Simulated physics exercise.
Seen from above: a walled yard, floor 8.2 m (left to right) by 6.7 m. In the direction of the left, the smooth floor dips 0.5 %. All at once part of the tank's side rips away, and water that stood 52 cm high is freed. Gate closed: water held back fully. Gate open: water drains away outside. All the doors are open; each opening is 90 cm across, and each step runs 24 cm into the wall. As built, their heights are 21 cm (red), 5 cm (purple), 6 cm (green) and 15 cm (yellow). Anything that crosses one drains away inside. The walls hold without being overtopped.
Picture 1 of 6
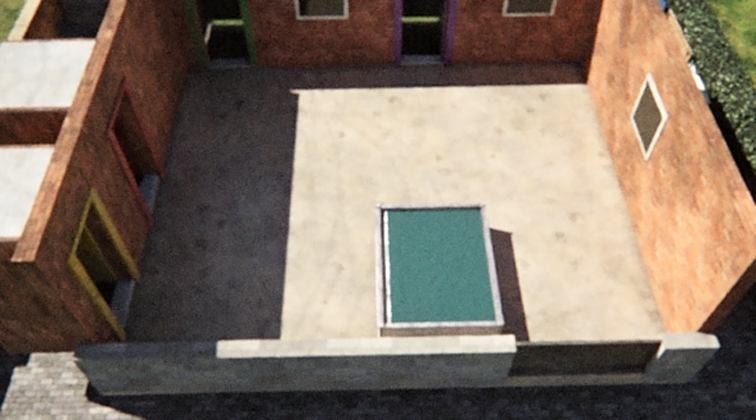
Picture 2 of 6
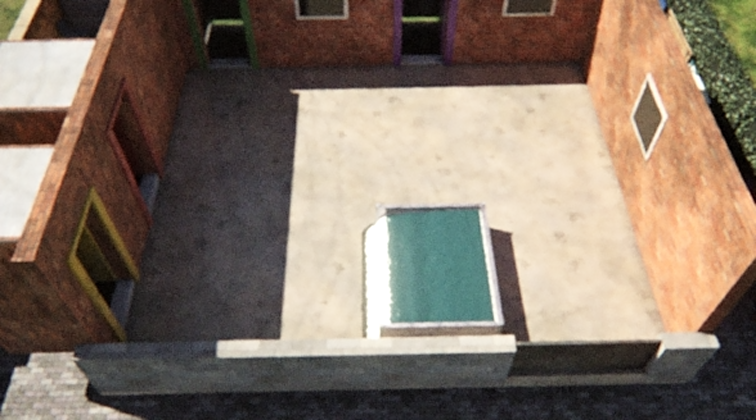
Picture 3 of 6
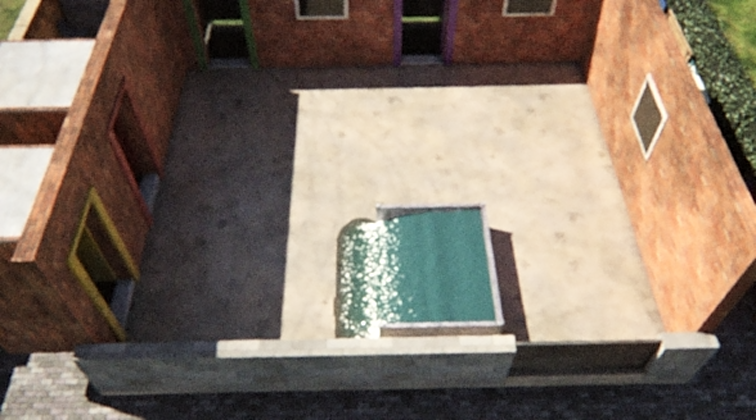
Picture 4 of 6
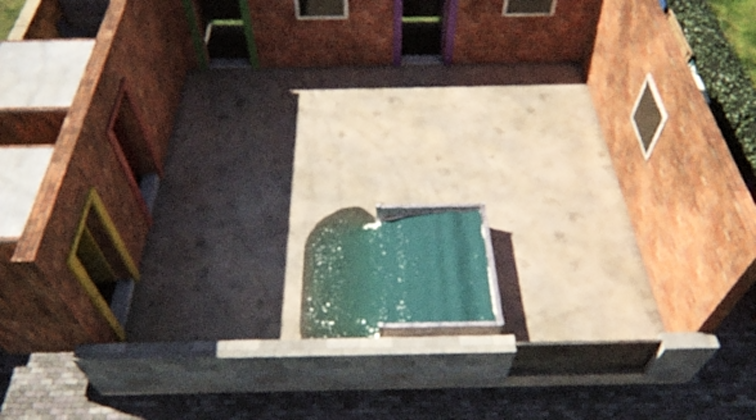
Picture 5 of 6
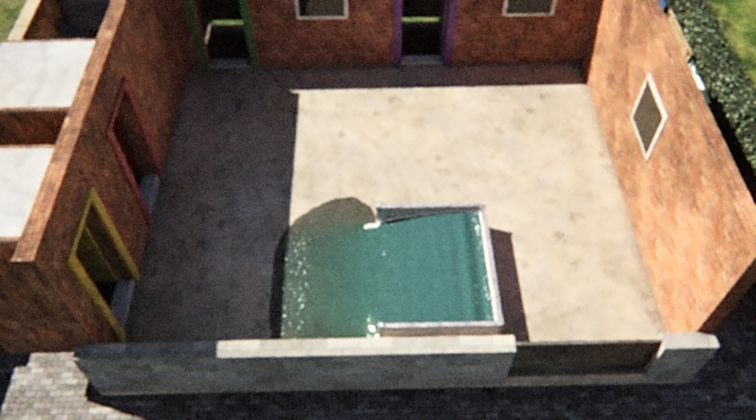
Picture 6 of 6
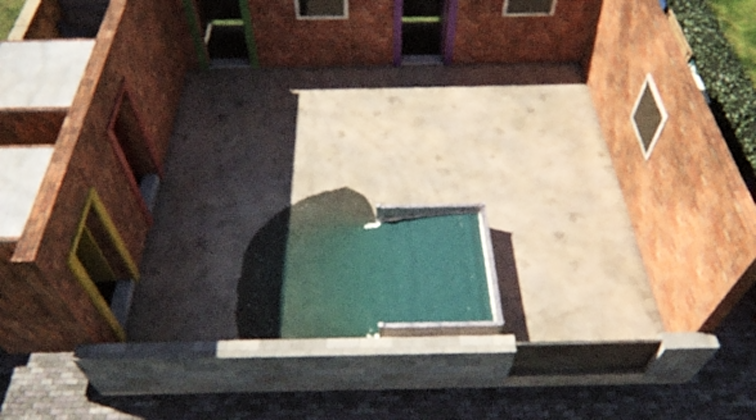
In a walled yard, water bursts from the tank's left side and spreads leftward across the floor.
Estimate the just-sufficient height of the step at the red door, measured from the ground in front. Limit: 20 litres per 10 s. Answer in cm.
I would say 12 cm.
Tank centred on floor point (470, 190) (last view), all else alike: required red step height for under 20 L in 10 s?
Roughly 17 cm is needed.
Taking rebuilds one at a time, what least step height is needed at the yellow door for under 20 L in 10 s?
At yellow, roughly 23 cm.
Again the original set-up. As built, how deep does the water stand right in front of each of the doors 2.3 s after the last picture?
Lab note, cm: Red 16; purple 0; green 0; yellow 27.
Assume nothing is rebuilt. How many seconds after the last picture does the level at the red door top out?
Crest at t of about 1.8 s.
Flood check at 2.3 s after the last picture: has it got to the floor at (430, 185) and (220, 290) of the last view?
Note: Point one not yet reached; point two reached.
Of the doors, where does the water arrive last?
Coming last is the purple one.
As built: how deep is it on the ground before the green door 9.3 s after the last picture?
8.0 cm.
Then, 0.7 s after the last picture water covers 25 % of the floor, deepest (20 cm) near (374, 310); it has not reached the red door.
Then, 2.3 s after the last picture water covers 35 % of the floor, deepest (28 cm) near (116, 370); 16 cm at the red door, 0 litres in over its 21 cm step.
Then, 9.3 s after the last picture water covers 70 % of the floor, deepest (8 cm) near (182, 93); 4 cm at the red door, 0 litres in over its 21 cm step.
At the red door as built, the water peaked near 19 cm, 1.7 s after the last picture.
With a step of 10.5 cm, 32 litres would have come in within the 10 s; with 14 cm, 10 litres. So under 20 litres takes about 12 cm.
